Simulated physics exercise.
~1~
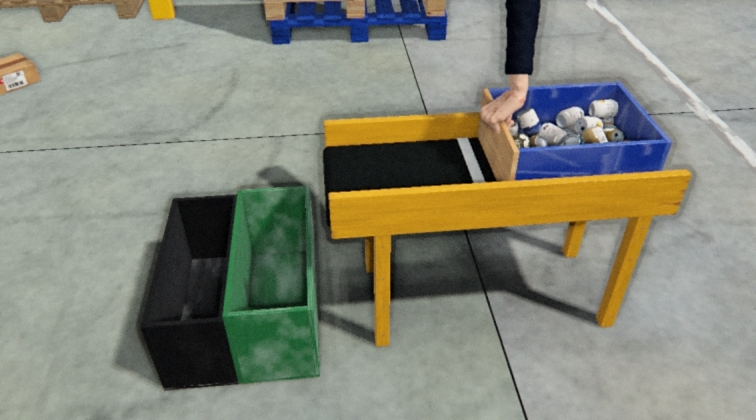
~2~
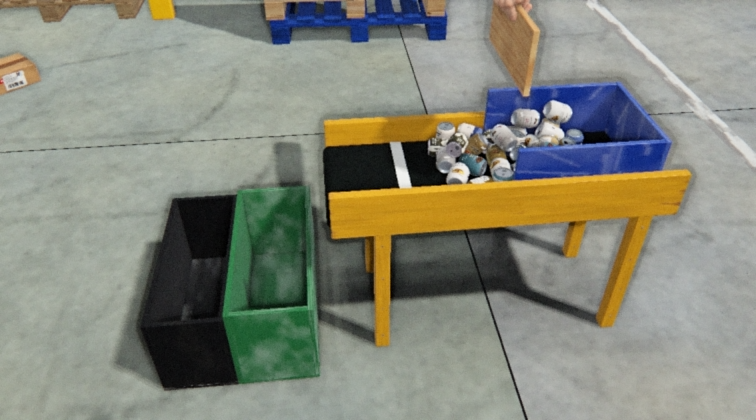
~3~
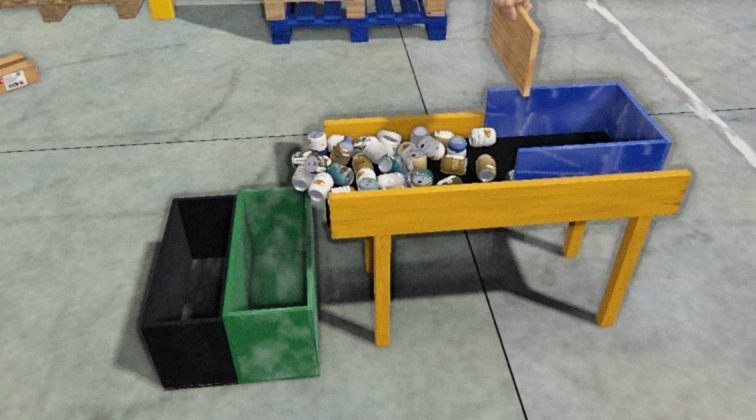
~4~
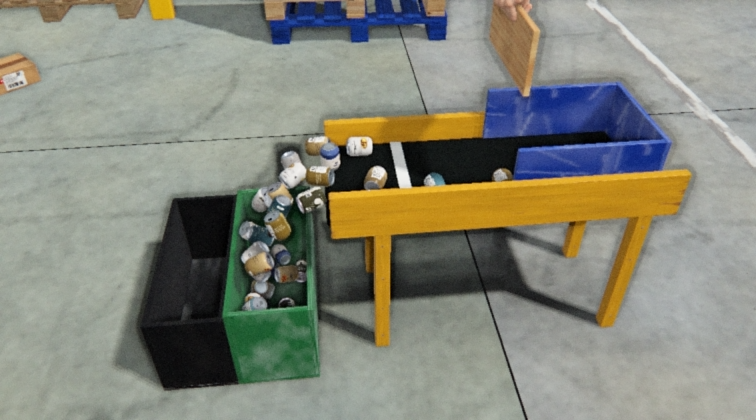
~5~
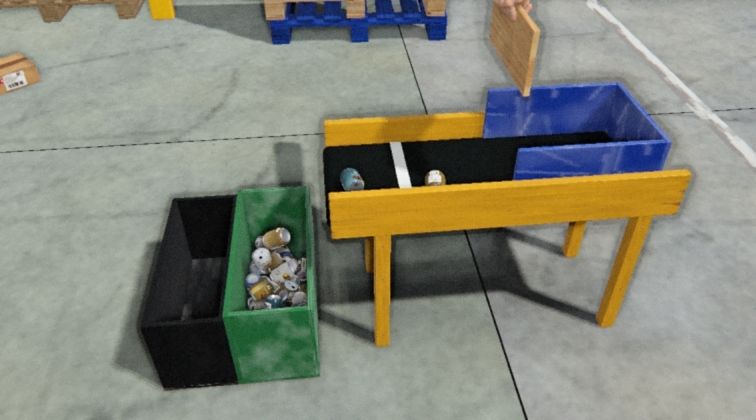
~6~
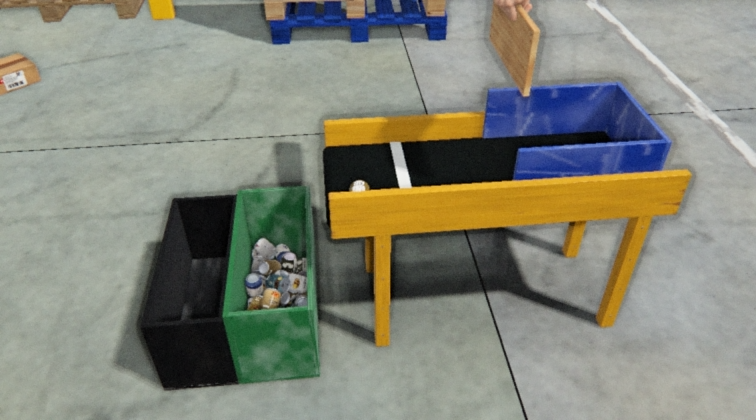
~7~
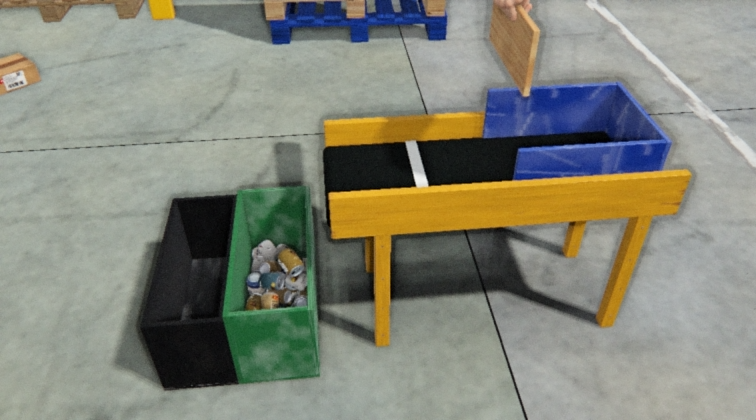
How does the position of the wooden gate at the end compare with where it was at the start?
At the start the gate stands down on the belt at the opening of the blue pen, closing it off. By the end a hand holds it raised above the belt, slightly to the right, leaving the pen open.
Small cans riding a black conveyor belt leftward from a blue pen after a hand lifts the gate, all dropping into a green tub.
